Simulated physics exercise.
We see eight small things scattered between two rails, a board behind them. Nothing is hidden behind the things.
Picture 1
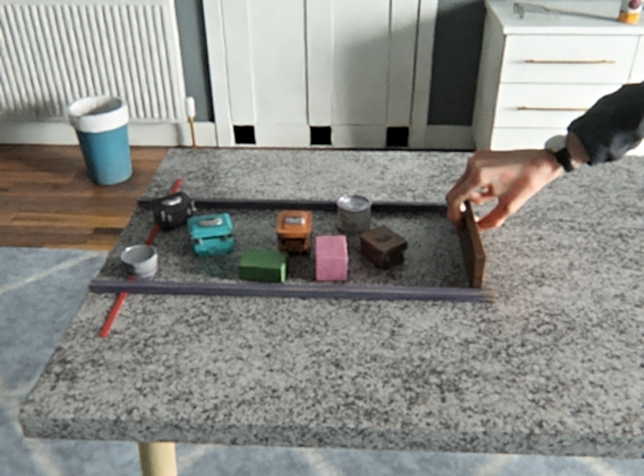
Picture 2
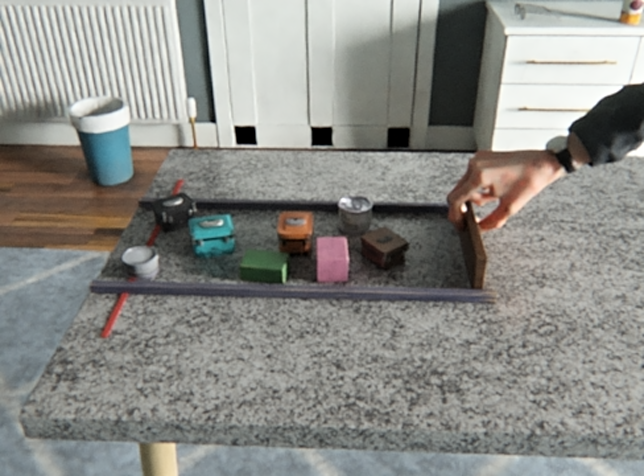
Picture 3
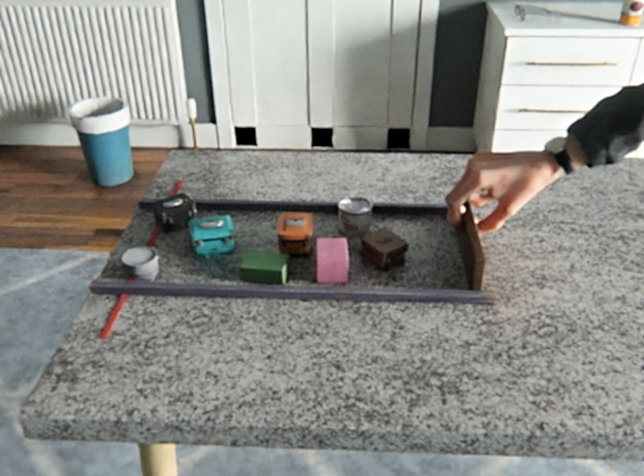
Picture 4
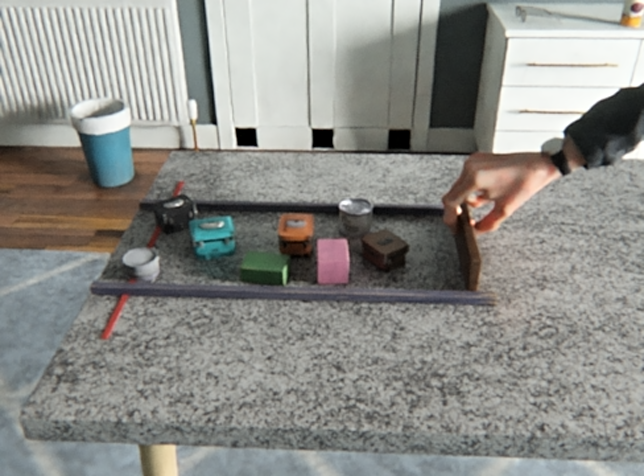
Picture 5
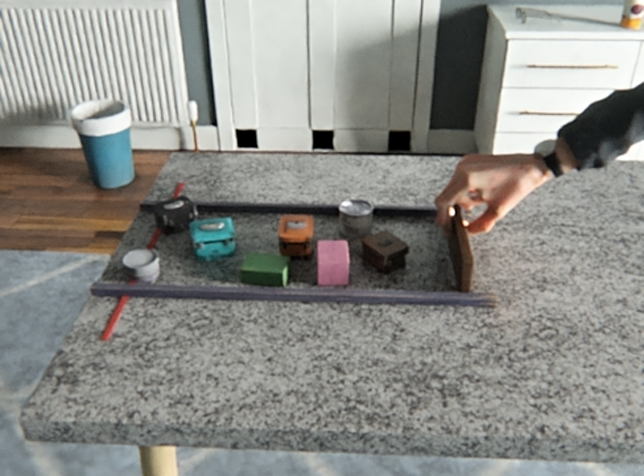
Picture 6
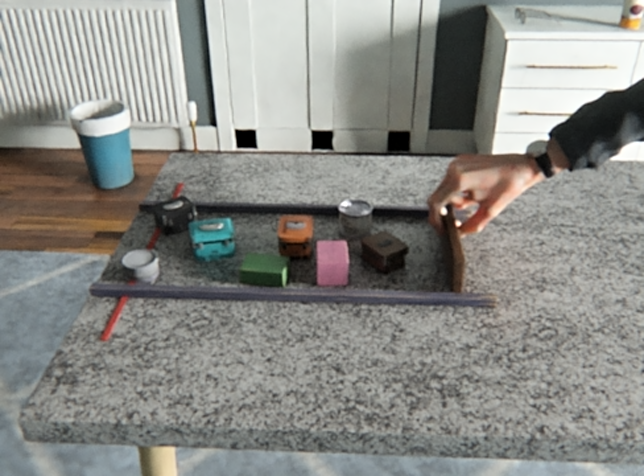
A hand slides a brown board left between two rails toward several small, still objects.
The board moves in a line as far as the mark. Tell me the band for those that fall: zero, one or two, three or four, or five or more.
In the end the number that fall off is five or more.
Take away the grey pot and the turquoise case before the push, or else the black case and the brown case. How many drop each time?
3 in the first case, 3 in the second.
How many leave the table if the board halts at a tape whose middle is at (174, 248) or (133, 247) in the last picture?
Try by try, 2 and 5.
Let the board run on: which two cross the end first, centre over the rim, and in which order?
Earliest first: The grey pot, the turquoise case.
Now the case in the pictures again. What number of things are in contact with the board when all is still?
It touches 3.
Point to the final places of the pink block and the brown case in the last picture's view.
First (115, 258), then (135, 238).
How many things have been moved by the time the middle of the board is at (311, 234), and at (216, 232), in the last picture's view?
First 5, then 8.
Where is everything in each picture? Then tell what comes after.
In the first picture, grey pot (140, 262); black case (173, 211); turquoise case (211, 235); board (468, 233); tape (148, 244).
In the second picture, black case (174, 213); white tin (355, 215).
In the third picture, turquoise case (212, 236); green block (265, 267).
In the fourth picture, grey pot (142, 265); board (464, 235).
In the fifth picture, black case (175, 216); pink block (332, 262).
In the sixth picture, grey pot (141, 266); black case (175, 216); turquoise case (213, 239); board (449, 237); tape (149, 248).
Soon after, none off yet; grey pot at rest near (141, 266); black case at rest near (175, 216); turquoise case at rest near (213, 239).
Then, none off yet; grey pot moved a little near (124, 265); black case at rest near (175, 216); turquoise case moved about its own width near (156, 235).
At rest, the number that fall off is five or more; fallen, orange case, green block, turquoise case, black case and grey pot.
